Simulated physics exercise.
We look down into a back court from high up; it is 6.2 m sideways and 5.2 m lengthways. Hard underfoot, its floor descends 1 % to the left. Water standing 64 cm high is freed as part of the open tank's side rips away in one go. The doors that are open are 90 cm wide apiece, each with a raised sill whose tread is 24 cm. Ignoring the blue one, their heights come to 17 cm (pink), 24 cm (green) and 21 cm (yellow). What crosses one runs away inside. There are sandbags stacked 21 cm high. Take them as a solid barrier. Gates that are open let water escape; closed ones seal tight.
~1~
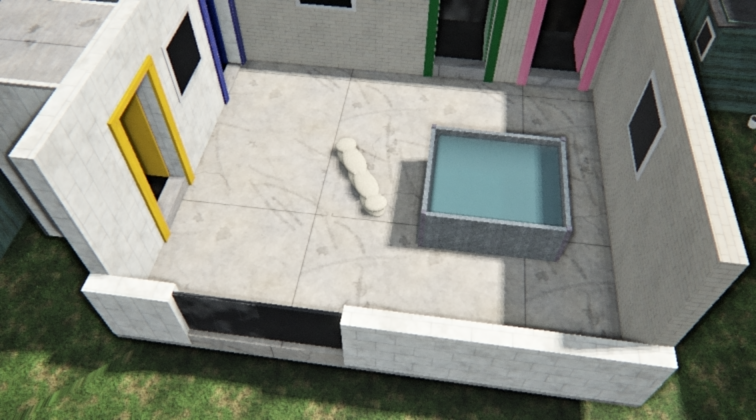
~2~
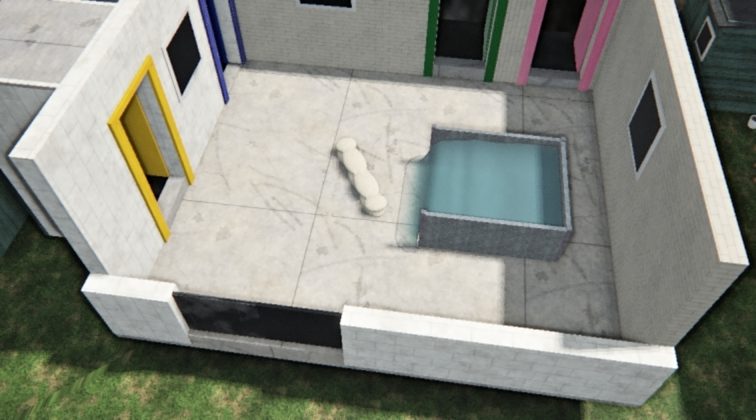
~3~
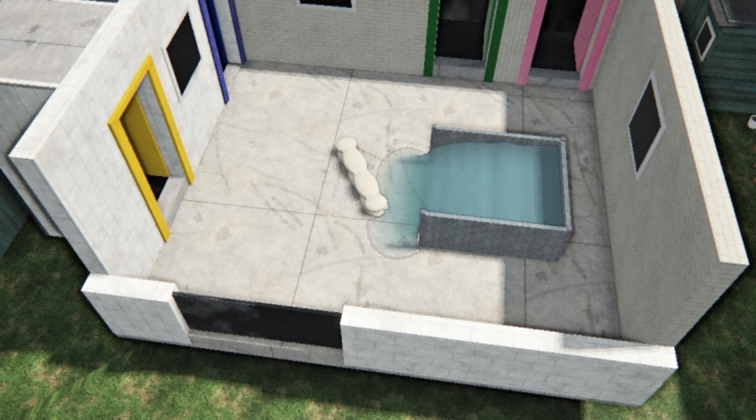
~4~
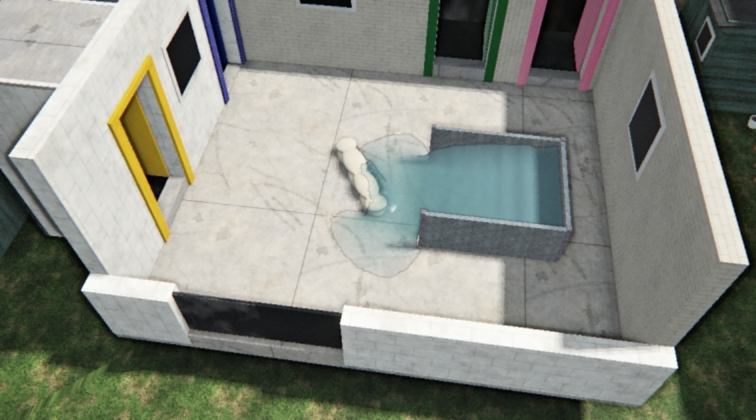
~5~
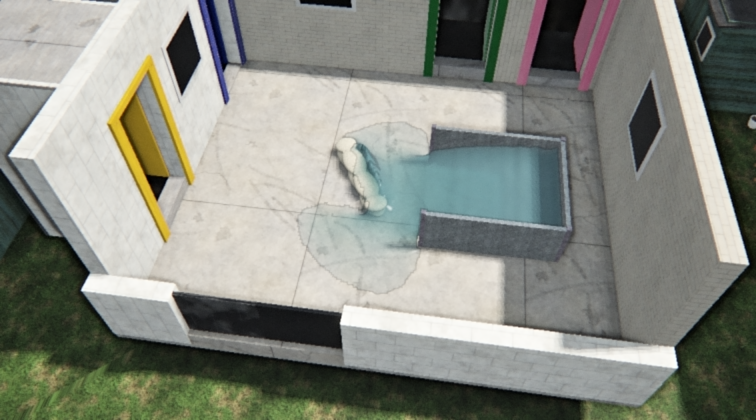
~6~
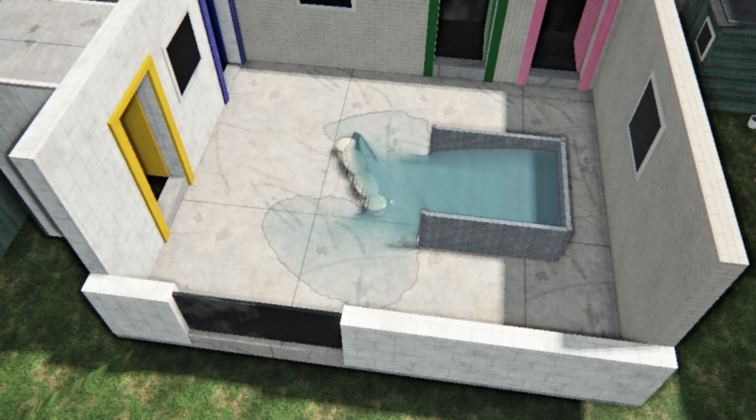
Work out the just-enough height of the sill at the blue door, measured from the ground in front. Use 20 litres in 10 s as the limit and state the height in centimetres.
It works out at roughly 18 cm.
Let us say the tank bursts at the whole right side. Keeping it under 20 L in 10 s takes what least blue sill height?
I'd say close to 8.0 cm.
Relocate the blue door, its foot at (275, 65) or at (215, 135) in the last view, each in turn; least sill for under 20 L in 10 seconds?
You'd want about 14.0 cm there first, then about 12.0 cm.
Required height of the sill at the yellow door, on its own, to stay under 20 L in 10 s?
At yellow, about 12.0 cm.
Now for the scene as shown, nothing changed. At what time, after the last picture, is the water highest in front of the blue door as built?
Around 2.0 seconds.
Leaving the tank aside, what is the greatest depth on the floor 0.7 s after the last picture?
Around 40 centimetres.
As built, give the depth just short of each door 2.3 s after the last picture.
Pink door 1 cm, green door 7 cm, blue door 19 cm, yellow door 17 cm.
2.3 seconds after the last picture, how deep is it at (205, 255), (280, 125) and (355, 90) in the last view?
First 16, then 1, then 9 cm.
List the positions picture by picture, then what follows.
The open tank at (496, 179) is whole and still, 64 cm deep; the blue door at (223, 33) is dry, in the first picture.
The front is at (403, 241), 0.3 m from the gap at (429, 190); 0.4 m2 of floor is wet, 64 cm left at the back, in the second picture.
The front is at (374, 231), 0.7 m from the gap at (429, 192); 1.1 m2 of floor is wet, 64 cm left at the back, in the third picture.
Water pours out at (428, 193) and has run 1.2 m, to (338, 223); about 10 cm deep outside, 60 cm at the back, in the fourth picture.
Water pours out at (428, 193) and has run 1.7 m, to (304, 223); about 7 cm deep outside, 54 cm at the back, in the fifth picture.
Water pours out at (428, 194) and has run 2.2 m, to (270, 223); about 5 cm deep outside, 54 cm at the back; the blue door at (223, 33), 4.2 m from the gap, is still 2.1 m from the nearest water, in the sixth picture.
Then, 0.7 s after the last picture water covers 45 % of the floor, deepest (40 cm) near (380, 195); it has not reached the blue door.
Then, 2.3 s after the last picture water covers 55 % of the floor, deepest (26 cm) near (193, 305); 19 cm at the blue door, 47 litres in over its 5 cm sill.
Then, 9.3 s after the last picture water covers 95 % of the floor, deepest (12 cm) near (135, 310); 8 cm at the blue door, 254 litres in over its 5 cm sill.
At the blue door as built, the water peaked near 20 cm, 2.1 s after the last picture.
With a sill of 15 cm, 40 litres would have come in within the 10 s; with 20.5 cm, 11 litres. So under 20 litres takes about 18 cm.
